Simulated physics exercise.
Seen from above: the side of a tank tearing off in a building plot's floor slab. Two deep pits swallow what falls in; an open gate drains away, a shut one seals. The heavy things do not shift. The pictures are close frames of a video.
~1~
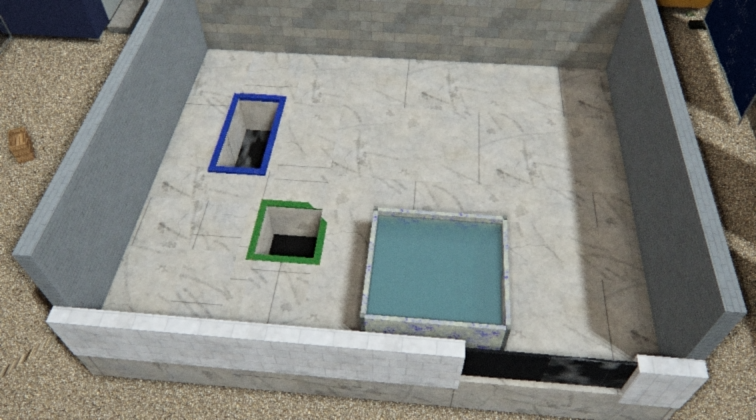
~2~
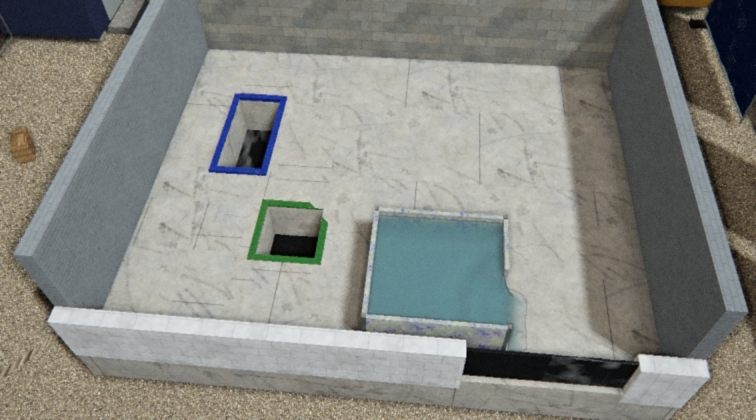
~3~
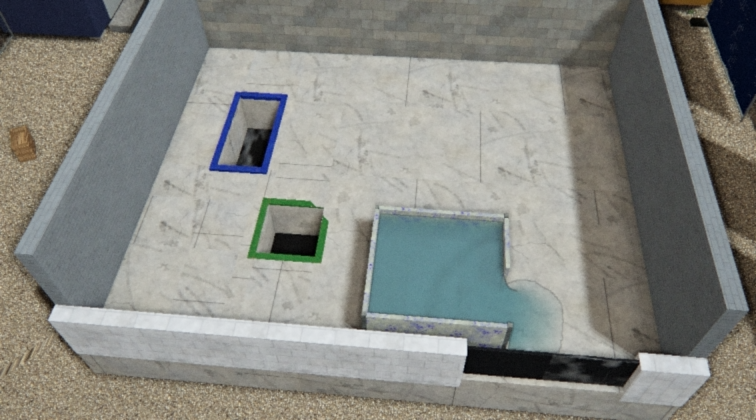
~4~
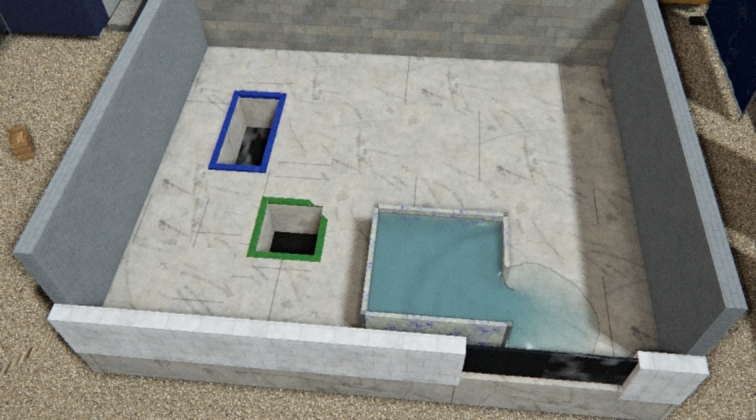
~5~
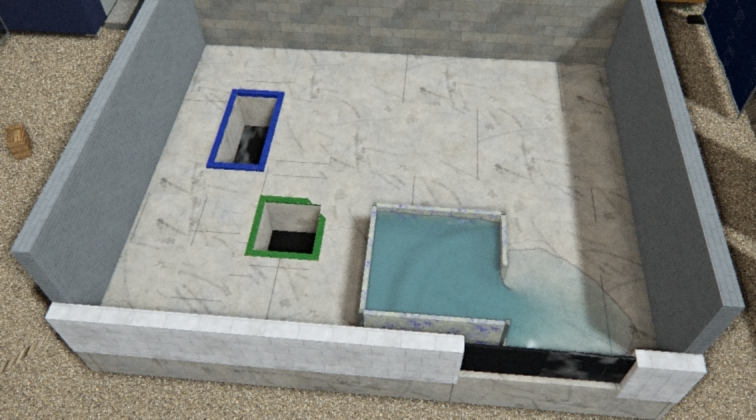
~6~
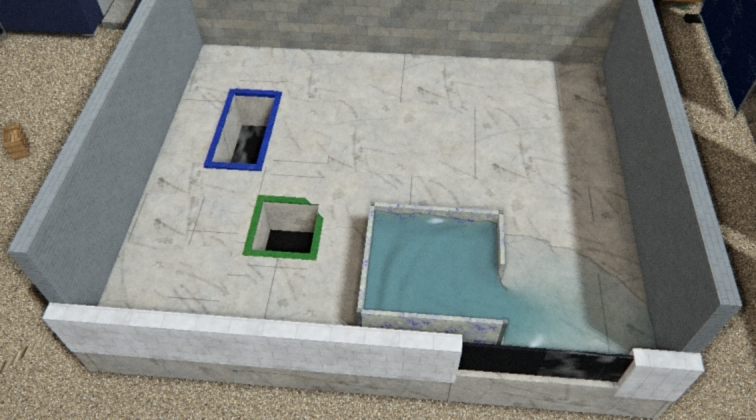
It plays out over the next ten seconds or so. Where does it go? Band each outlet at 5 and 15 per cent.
One by one: The gate takes under 5 %; the green pit takes under 5 %; the blue pit takes under 5 %.
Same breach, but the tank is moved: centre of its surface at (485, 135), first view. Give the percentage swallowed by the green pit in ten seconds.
Per cent: Green 8.
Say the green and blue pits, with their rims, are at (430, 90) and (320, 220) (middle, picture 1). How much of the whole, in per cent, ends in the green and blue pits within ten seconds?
Roughly, in per cent: Green 20, blue 0.
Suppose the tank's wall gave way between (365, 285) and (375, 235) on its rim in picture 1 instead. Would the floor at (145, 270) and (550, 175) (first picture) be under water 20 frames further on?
One after the other: Awash, no water.
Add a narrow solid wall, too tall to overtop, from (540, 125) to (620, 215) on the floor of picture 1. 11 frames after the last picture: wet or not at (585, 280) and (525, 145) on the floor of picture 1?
One after the other: Wet, free of water.
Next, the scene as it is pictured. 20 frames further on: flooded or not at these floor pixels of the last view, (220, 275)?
There: Free of water.
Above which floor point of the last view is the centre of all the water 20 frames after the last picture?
At about (519, 260).
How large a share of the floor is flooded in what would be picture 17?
Some 15 per cent.
A moment on, water covers 10 % of the floor; the gate 0 %, the green pit 0 %, the blue pit 0 %.
Next, water covers 15 % of the floor; the gate 0 %, the green pit 0 %, the blue pit 0 %.
Then, water covers 35 % of the floor; the gate 0 %, the green pit 0 %, the blue pit 0 %.
Later, water covers 55 % of the floor; the gate 0 %, the green pit 0 %, the blue pit 0 %.
In the end, water covers 75 % of the floor; the gate 0 %, the green pit 1 %, the blue pit 2 %.
